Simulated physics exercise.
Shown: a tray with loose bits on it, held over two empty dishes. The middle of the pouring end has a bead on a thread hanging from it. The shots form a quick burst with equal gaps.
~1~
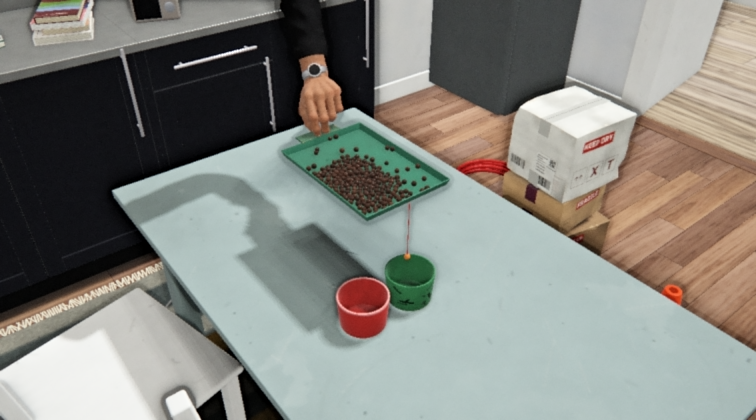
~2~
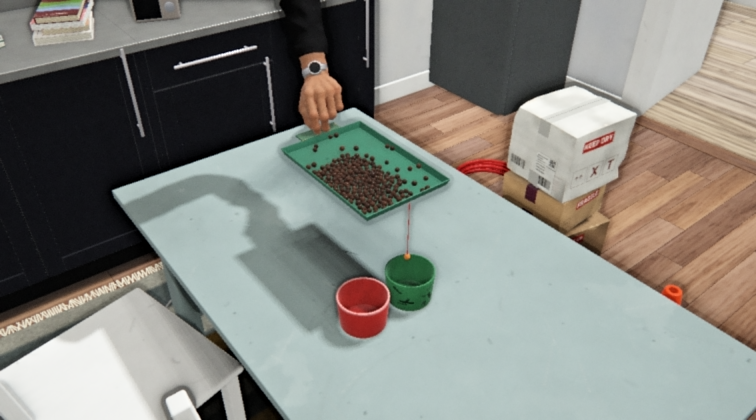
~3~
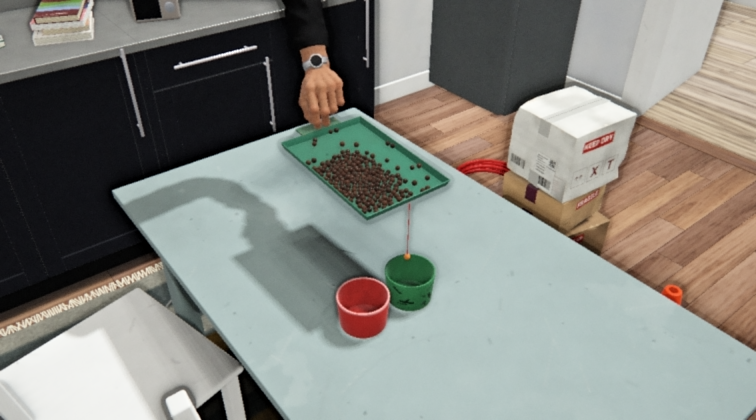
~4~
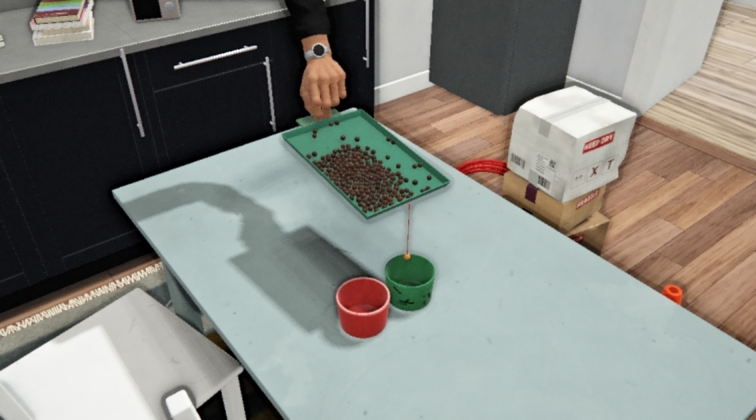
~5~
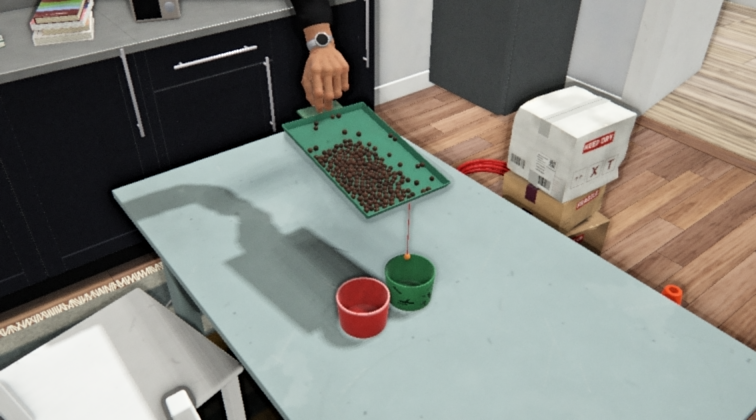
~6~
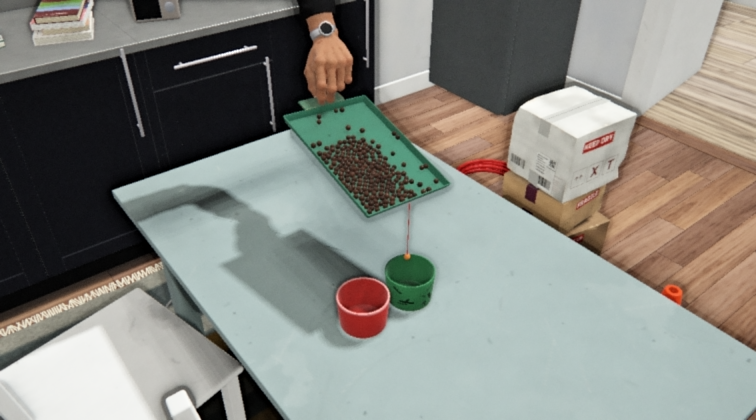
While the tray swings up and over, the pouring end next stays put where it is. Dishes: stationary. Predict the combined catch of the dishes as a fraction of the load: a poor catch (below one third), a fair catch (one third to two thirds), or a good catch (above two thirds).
Once it's all tipped, the dishes get not even a third of it.
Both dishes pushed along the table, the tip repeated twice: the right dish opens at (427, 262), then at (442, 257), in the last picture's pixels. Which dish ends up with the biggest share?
Try one: The right-side dish. Try two: The right-side dish.
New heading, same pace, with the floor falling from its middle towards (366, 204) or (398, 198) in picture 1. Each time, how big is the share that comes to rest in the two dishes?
Shares: About 80 in a hundred, then about 30 in a hundred.
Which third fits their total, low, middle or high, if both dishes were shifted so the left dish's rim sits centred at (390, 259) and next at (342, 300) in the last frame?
Try 1 - below one third; try 2 - under a third.
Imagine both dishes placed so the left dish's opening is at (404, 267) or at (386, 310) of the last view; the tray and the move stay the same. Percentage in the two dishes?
40 and 30 %.
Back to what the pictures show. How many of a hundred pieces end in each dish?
0 percent ends in the left dish, 20 percent in the right.
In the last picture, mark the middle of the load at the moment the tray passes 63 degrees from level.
In the last view the centre sits at roughly (432, 212).
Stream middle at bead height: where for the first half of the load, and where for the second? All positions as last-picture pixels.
(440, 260) for the early half, (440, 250) for the late half.
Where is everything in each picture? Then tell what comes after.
In the first picture, corners of the pouring end near (367, 215) and (446, 179), level; middle of the load near (363, 181), chocolate balls; left dish near (379, 321); right dish near (426, 294); bead on its thread near (407, 257).
In the second picture, corners of the pouring end near (367, 215) and (446, 179), level; middle of the load near (363, 180).
In the third picture, corners of the pouring end near (368, 214) and (447, 179), tipped barely, lowest at the right corner; middle of the load near (363, 178).
In the fourth picture, corners of the pouring end near (368, 214) and (447, 180), tipped a little, lowest at the right corner; middle of the load near (364, 175).
In the fifth picture, corners of the pouring end near (369, 213) and (447, 181), tipped a little, lowest at the right corner; middle of the load near (366, 172), only a few on the move.
In the sixth picture, corners of the pouring end near (369, 213) and (447, 182), tipped clearly, lowest at the right corner; middle of the load near (369, 171), the bulk on the move; left dish near (379, 321); right dish near (426, 294).
Shortly afterwards, tray tipped steeply; near half on the tray; a little in the right dish; near a quarter outside both; near a quarter in the air.
Next, tray tipped past a quarter turn; near a quarter in the right dish; the bulk outside both; only a few in the air.
Some moments later, tray tipped past a quarter turn; near a quarter in the right dish; the bulk outside both.
In the end, tray tipped past a quarter turn; none at all in the left dish; near a quarter in the right dish; the bulk outside both.
